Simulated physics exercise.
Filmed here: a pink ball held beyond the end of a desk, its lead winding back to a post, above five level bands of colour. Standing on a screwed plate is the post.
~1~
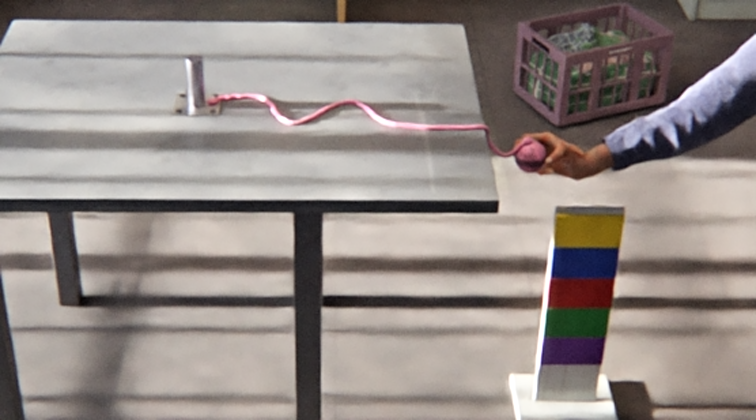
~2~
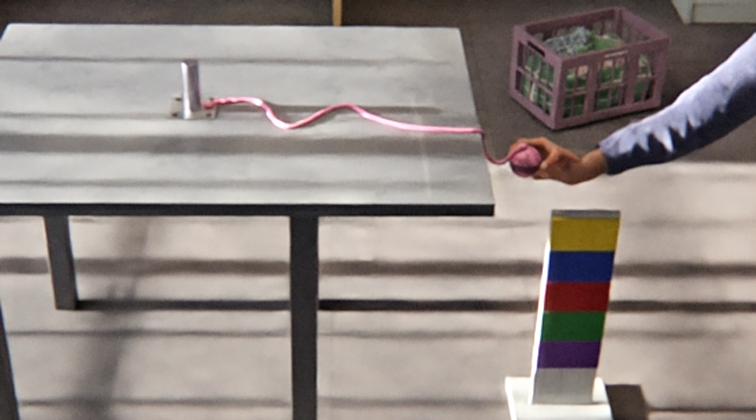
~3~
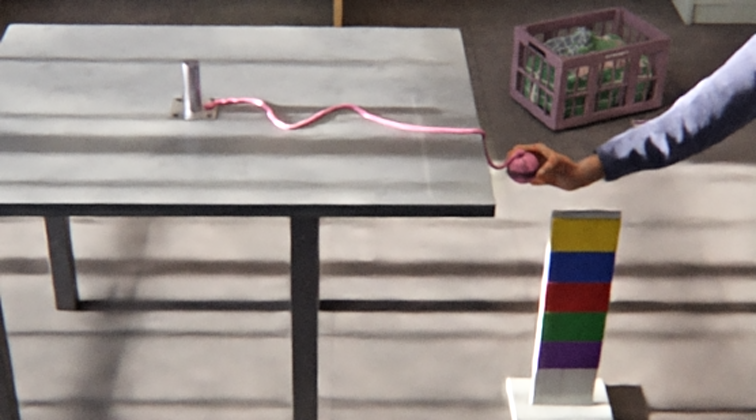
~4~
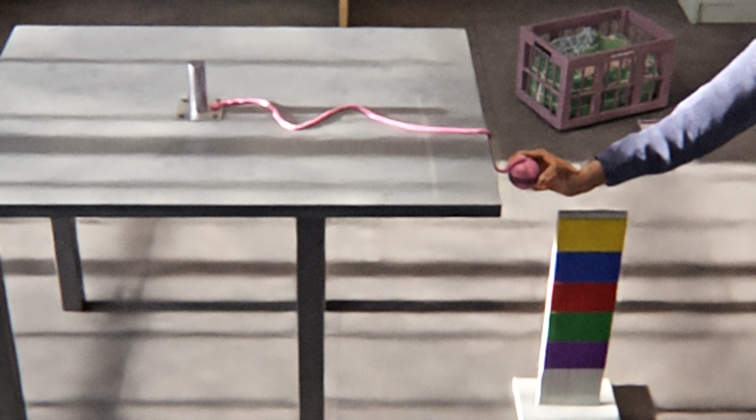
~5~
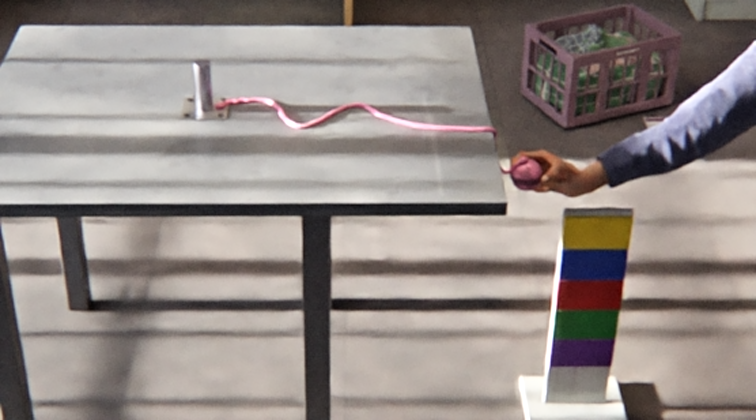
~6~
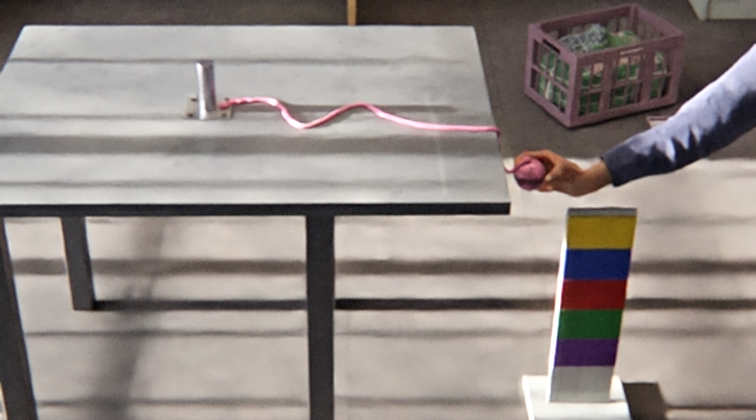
Beside a grey desk, a hand held a pink ball just past the right edge, its wavy lead trailing back to a post, and lowered it slightly above a striped stand, then kept it nearly still.
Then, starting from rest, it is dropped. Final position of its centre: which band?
Band: Blue.
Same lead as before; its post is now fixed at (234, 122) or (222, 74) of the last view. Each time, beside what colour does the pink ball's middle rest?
Trial 1 - red; trial 2 - blue.
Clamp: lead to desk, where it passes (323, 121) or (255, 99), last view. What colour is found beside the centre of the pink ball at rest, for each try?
Going through them one at a time, the answers are yellow; blue.
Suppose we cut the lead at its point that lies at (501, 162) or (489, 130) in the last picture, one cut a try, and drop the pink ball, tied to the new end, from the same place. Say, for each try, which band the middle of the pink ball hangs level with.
In order of the tries: Yellow; then higher than all five.
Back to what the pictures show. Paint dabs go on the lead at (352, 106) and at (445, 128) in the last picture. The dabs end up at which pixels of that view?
One ends up around (409, 115), the other around (494, 141).
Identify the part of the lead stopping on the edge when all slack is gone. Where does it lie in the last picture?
Roughly (426, 126).
Soon after, ball near (514, 263); level with blue.
Then, ball near (462, 251); level with blue.
Further on, ball near (490, 261); level with blue.
At rest, ball near (489, 260); level with blue. Its middle rests at the blue band.
